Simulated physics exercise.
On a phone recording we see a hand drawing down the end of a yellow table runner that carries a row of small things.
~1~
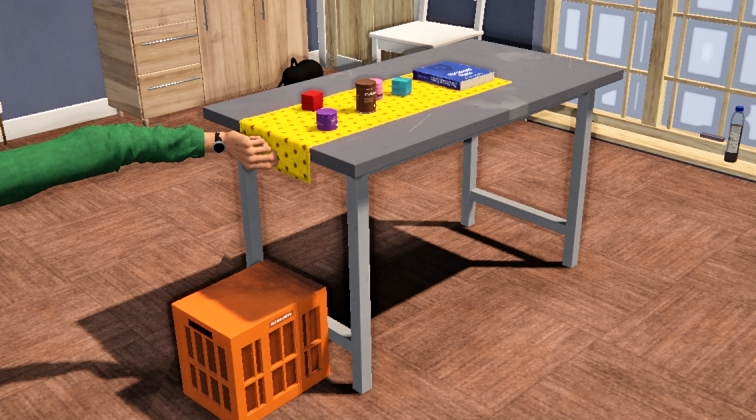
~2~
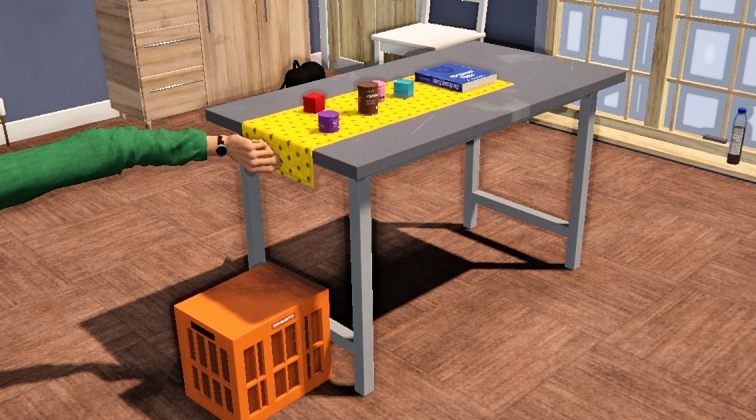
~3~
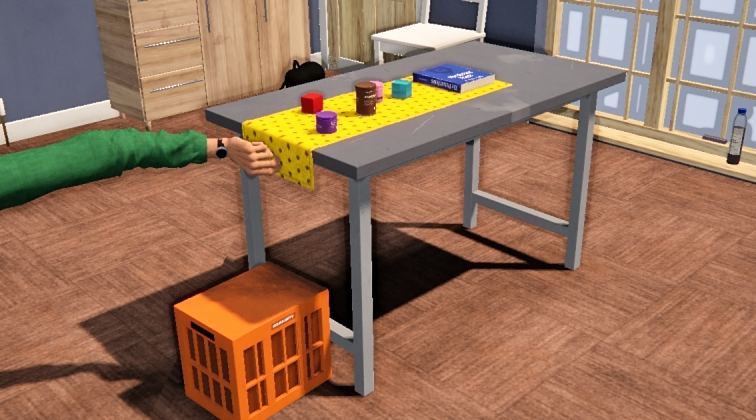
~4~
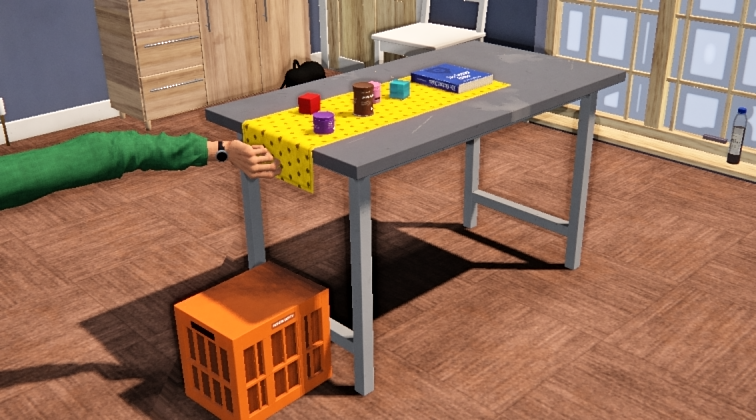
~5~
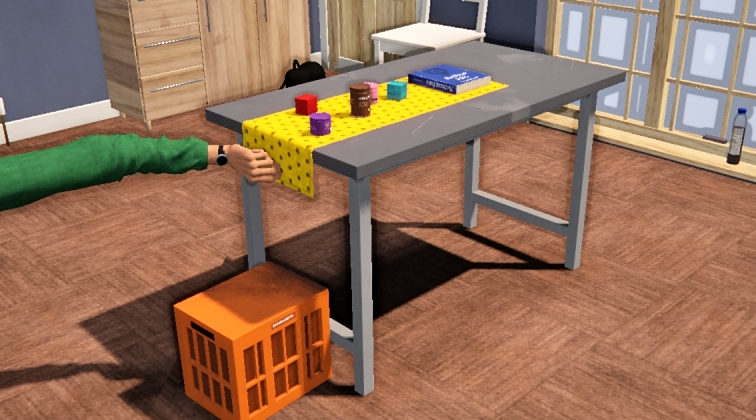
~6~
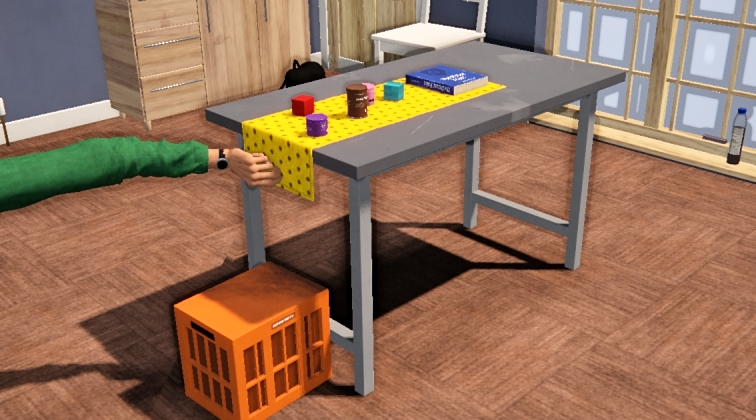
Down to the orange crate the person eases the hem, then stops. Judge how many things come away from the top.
Drops: Three.
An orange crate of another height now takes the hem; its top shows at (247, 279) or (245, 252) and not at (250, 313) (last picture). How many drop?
In that event, 2 and 1.
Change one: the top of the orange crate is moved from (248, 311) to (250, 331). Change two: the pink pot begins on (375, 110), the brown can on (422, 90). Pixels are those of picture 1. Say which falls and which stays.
The pink pot goes over; the brown can holds on.
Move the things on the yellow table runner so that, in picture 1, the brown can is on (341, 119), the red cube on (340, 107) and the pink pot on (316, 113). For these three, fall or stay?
Brown can: Off; red cube: Off; pink pot: Off.
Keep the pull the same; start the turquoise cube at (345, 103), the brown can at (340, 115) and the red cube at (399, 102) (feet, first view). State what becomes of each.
Result - turquoise cube down, brown can down, red cube still up.
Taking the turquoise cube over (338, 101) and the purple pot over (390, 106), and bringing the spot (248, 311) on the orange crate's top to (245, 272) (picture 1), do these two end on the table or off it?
The turquoise cube stays put; the purple pot stays put.
A little later, hem near (279, 211); all still up.
Next, hem near (281, 248); purple pot and red cube gone.
Later still, hem on the crate; purple pot, red cube and brown can gone.
When it is over, hem on the crate; purple pot, red cube and brown can gone. It carries off three.
